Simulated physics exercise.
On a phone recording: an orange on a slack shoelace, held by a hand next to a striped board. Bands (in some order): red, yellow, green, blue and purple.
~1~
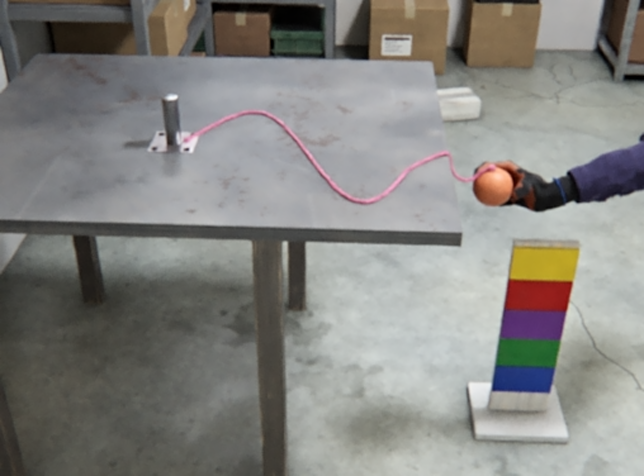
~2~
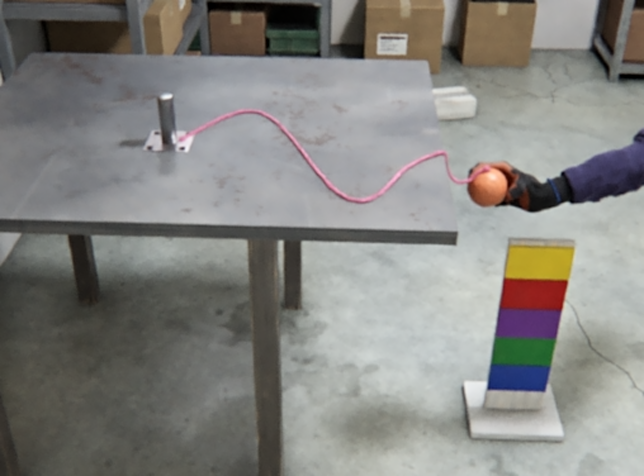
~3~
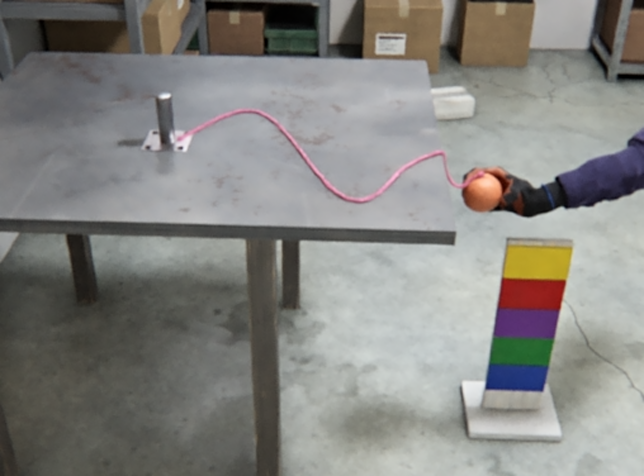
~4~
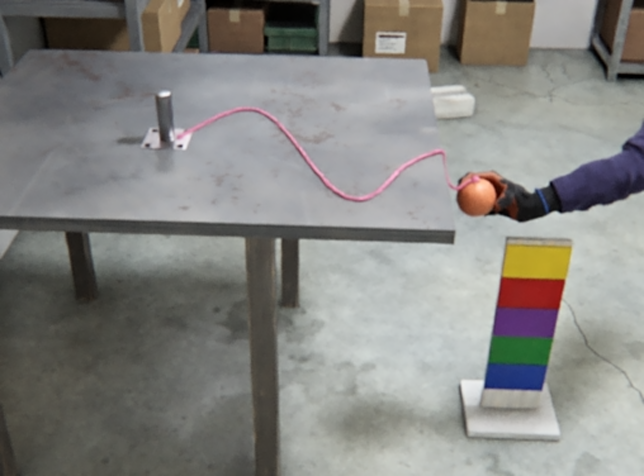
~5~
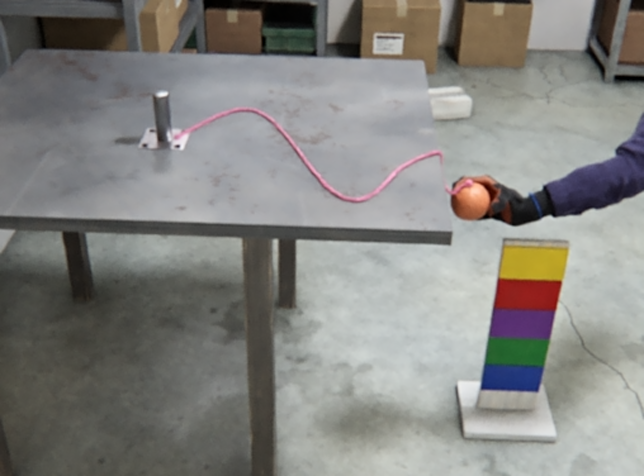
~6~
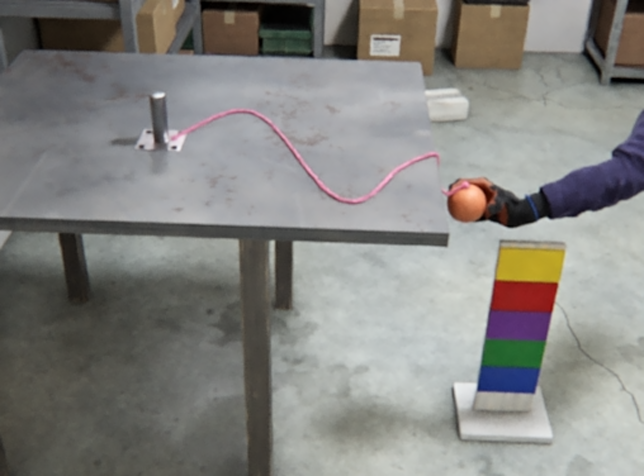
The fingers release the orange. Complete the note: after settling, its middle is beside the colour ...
... Blue.
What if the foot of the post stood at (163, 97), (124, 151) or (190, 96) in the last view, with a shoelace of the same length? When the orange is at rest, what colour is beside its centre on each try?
Going case by case, it's green, green and finally blue.
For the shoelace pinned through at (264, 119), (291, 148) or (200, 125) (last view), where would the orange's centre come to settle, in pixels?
In order: (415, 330), then (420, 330), then (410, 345).
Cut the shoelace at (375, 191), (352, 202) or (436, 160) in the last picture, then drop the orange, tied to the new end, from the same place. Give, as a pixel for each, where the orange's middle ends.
In order, it ends up near (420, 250), (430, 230) and (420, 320).
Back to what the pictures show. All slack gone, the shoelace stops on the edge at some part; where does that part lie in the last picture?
That spot is roughly at (312, 175).
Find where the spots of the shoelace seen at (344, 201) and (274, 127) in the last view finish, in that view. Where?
To (429, 196) for the first and to (327, 140) for the second.
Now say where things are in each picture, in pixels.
Orange (493, 187); yellow (544, 265); red (539, 296); purple (534, 326); green (528, 354); blue (524, 380), in the first picture.
Orange (487, 188); shoelace through (212, 124) (276, 122) (310, 163) (366, 200) (419, 161), in the second picture.
Orange (481, 193), in the third picture.
Orange (476, 198); shoelace through (210, 121) (274, 120) (308, 161) (364, 199) (416, 160), in the fourth picture.
Orange (470, 202), in the fifth picture.
Orange (466, 203); shoelace through (204, 123) (269, 122) (303, 163) (358, 201) (410, 163), in the sixth picture.
Soon after, orange near (443, 364); level with green.
Then, orange near (391, 346); level with green.
Further on, orange near (420, 360); level with blue.
At rest, orange near (408, 364); level with blue. Its middle rests at the blue band.
